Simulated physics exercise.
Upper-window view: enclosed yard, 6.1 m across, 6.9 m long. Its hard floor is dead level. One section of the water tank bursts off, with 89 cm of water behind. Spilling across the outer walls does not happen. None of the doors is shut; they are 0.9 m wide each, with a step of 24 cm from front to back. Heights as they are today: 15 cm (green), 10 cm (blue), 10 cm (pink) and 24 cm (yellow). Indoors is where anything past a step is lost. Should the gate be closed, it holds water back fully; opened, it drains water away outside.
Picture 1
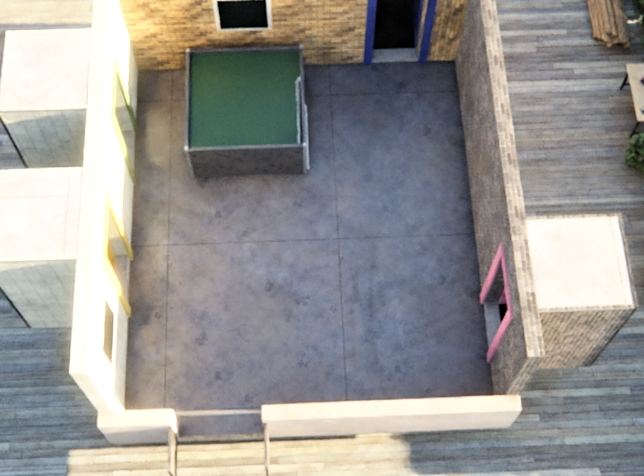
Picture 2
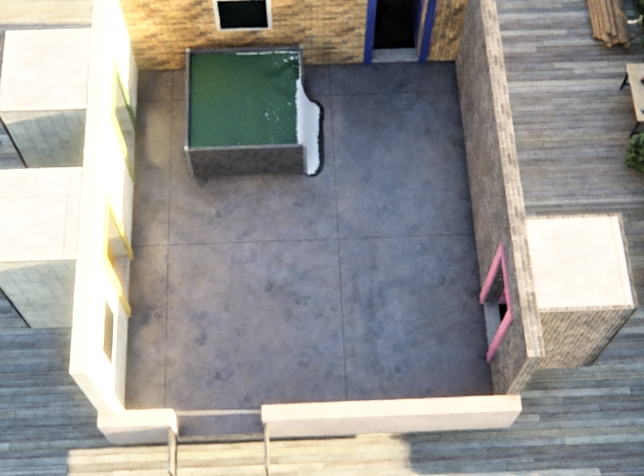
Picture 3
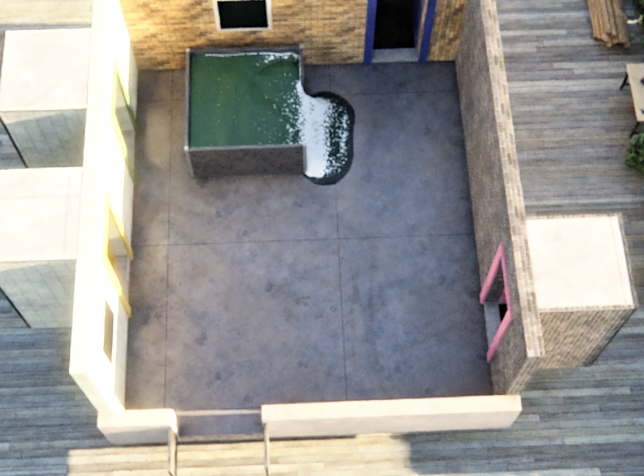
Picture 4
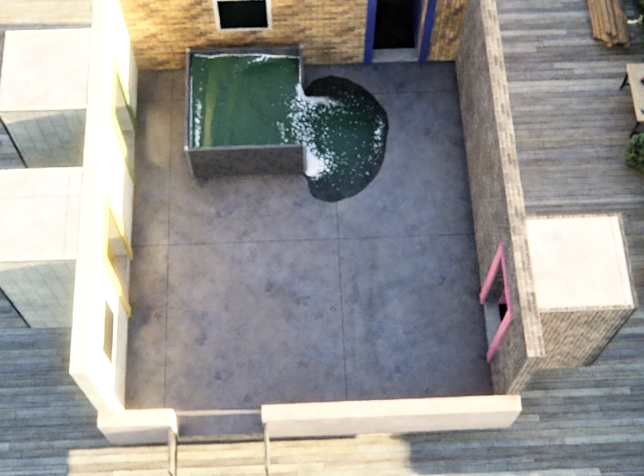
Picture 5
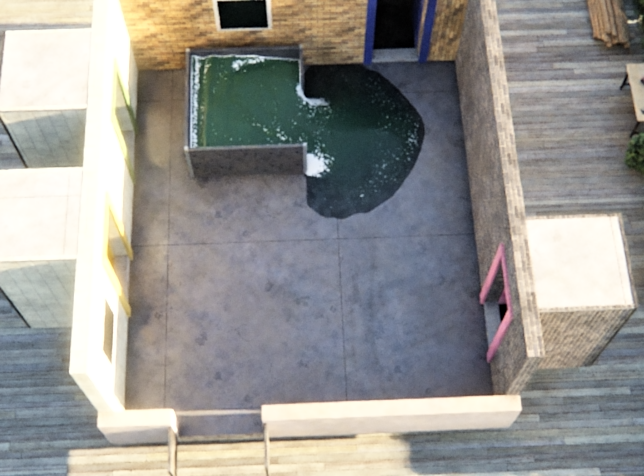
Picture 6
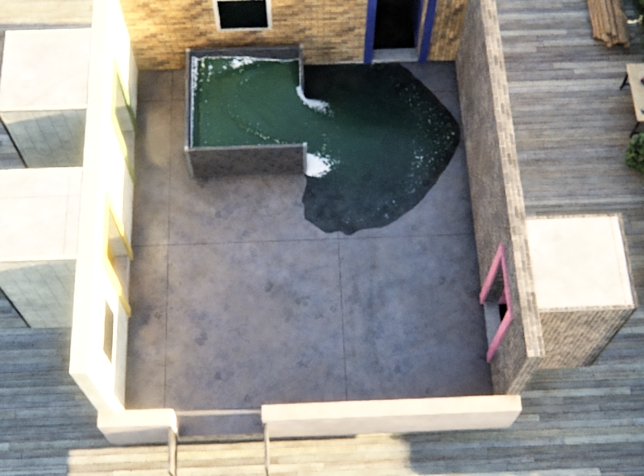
In a walled yard seen from above, the right side of a square tank of green water gave way, and foamy water poured out, spreading rightward and forward across the grey floor in a widening dark pool.
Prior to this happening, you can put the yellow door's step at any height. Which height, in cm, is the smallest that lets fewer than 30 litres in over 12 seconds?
The smallest is roughly 6.5 cm.
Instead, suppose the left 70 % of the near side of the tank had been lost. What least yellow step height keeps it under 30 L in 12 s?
Near 16 cm.
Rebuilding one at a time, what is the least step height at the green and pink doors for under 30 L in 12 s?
Roughly 7.5 cm for the green door and roughly 11.0 cm for the pink door.
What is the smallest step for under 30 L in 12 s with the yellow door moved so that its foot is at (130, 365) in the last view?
It needs about 11.5 cm.
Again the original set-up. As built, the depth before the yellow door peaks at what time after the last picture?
Some 8.5 s, more or less.
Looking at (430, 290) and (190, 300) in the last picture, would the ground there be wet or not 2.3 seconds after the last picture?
Taking them in turn, they come out submerged and spared.
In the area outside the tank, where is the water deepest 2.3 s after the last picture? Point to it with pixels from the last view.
About (475, 399).
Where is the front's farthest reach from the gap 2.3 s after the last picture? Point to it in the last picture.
The tip of the flood lies near (487, 410).
Then, 0.7 s after the last picture water covers 30 % of the floor, deepest (48 cm) near (448, 62); it has not reached the yellow door.
Then, 2.3 s after the last picture water covers 40 % of the floor, deepest (37 cm) near (475, 399); it has not reached the yellow door.
Then, 11.3 s after the last picture water covers 100 % of the floor, deepest (20 cm) near (139, 72); 8 cm at the yellow door, 0 litres in over its 24 cm step.
At the yellow door as built, the water peaked near 11 cm, 8.3 s after the last picture.
Run again over the same 12 s with other heights there, 41 litres in over 5.5 cm, 17 litres over 7.5 cm. The limit of 30 litres is kept from about 6.5 cm up.
